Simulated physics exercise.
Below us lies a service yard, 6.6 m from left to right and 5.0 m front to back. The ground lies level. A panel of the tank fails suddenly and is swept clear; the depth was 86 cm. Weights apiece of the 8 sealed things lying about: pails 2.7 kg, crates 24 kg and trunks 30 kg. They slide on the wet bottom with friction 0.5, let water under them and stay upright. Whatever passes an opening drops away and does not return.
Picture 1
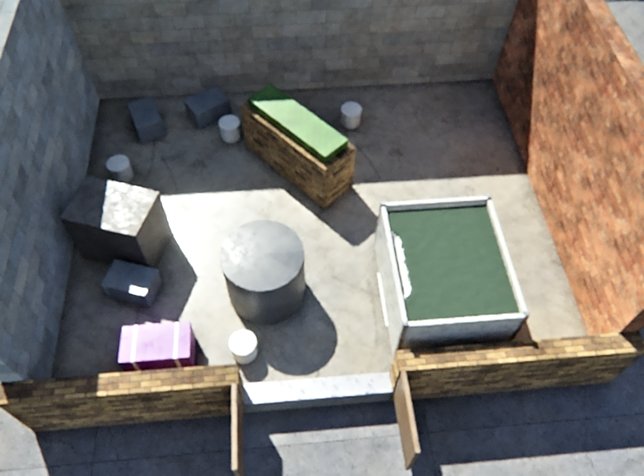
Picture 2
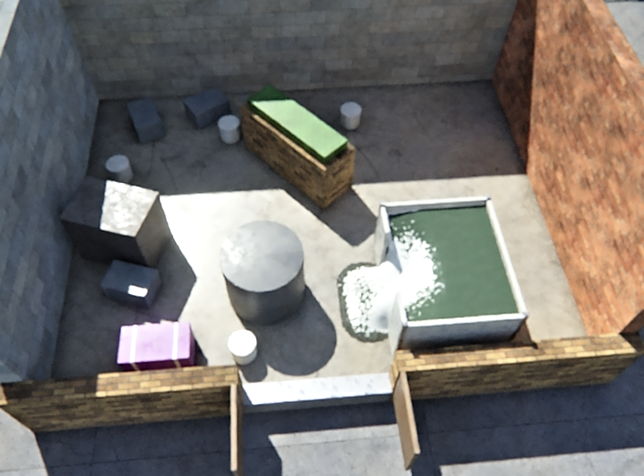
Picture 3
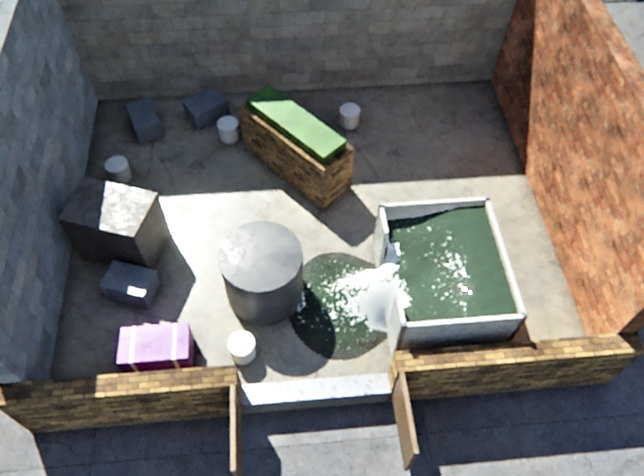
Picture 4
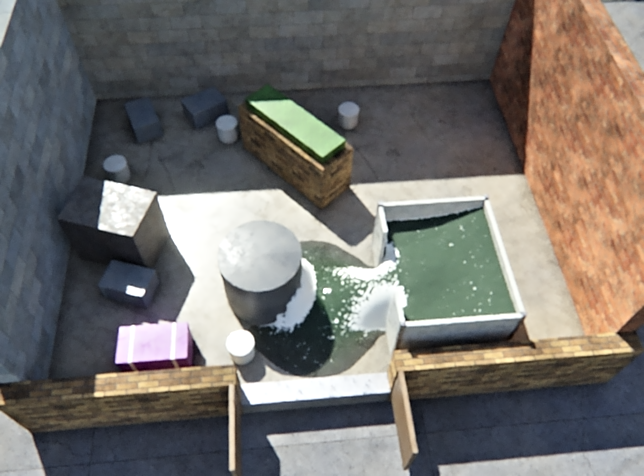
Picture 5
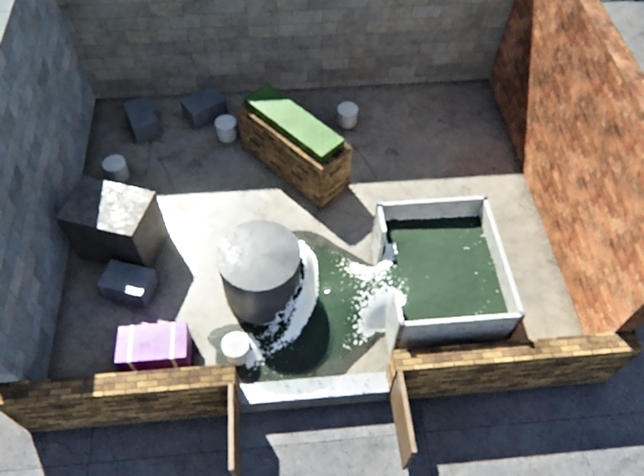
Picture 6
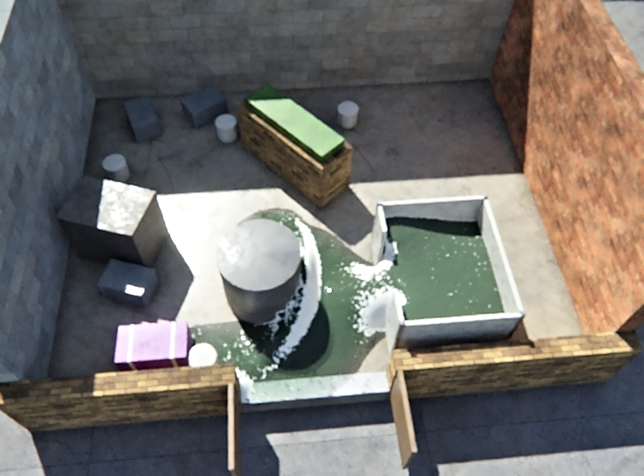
Dark green water bursting from the left side of a walled tank, foaming around a grey cylinder and shifting a white bucket leftward.
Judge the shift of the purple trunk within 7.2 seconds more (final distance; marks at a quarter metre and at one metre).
Purple trunk moves a short way.
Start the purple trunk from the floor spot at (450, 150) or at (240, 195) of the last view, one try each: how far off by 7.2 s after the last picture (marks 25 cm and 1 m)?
In that order: It holds its place; it travels far.
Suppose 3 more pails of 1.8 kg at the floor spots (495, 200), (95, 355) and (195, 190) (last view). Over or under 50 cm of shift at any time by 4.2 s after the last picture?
In that order: Less, over, past it.
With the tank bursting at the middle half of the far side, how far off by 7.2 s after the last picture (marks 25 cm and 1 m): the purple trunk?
Then the purple trunk stays put.
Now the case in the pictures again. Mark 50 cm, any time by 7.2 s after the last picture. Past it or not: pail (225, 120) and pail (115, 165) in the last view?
In turn: More, past it.
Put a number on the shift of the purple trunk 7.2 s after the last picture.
Roughly 50 cm.
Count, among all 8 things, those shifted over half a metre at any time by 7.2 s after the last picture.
That makes 5.
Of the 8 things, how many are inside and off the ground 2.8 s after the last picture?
3 of them.
Then, 0.9 s after the last picture the purple trunk is near (124, 328), 0.4 m from its start, aground; 0 of 8 are out; 1 afloat.
Then, 2.8 s after the last picture the purple trunk is near (111, 311), 0.7 m from its start, aground; 0 of 8 are out; 3 afloat.
Then, 4.8 s after the last picture the purple trunk is near (116, 310), 0.6 m from its start, aground; 0 of 8 are out; 3 afloat.
Then, 7.2 s after the last picture the purple trunk is near (139, 308), 0.5 m from its start, aground; 0 of 8 are out; 2 afloat.
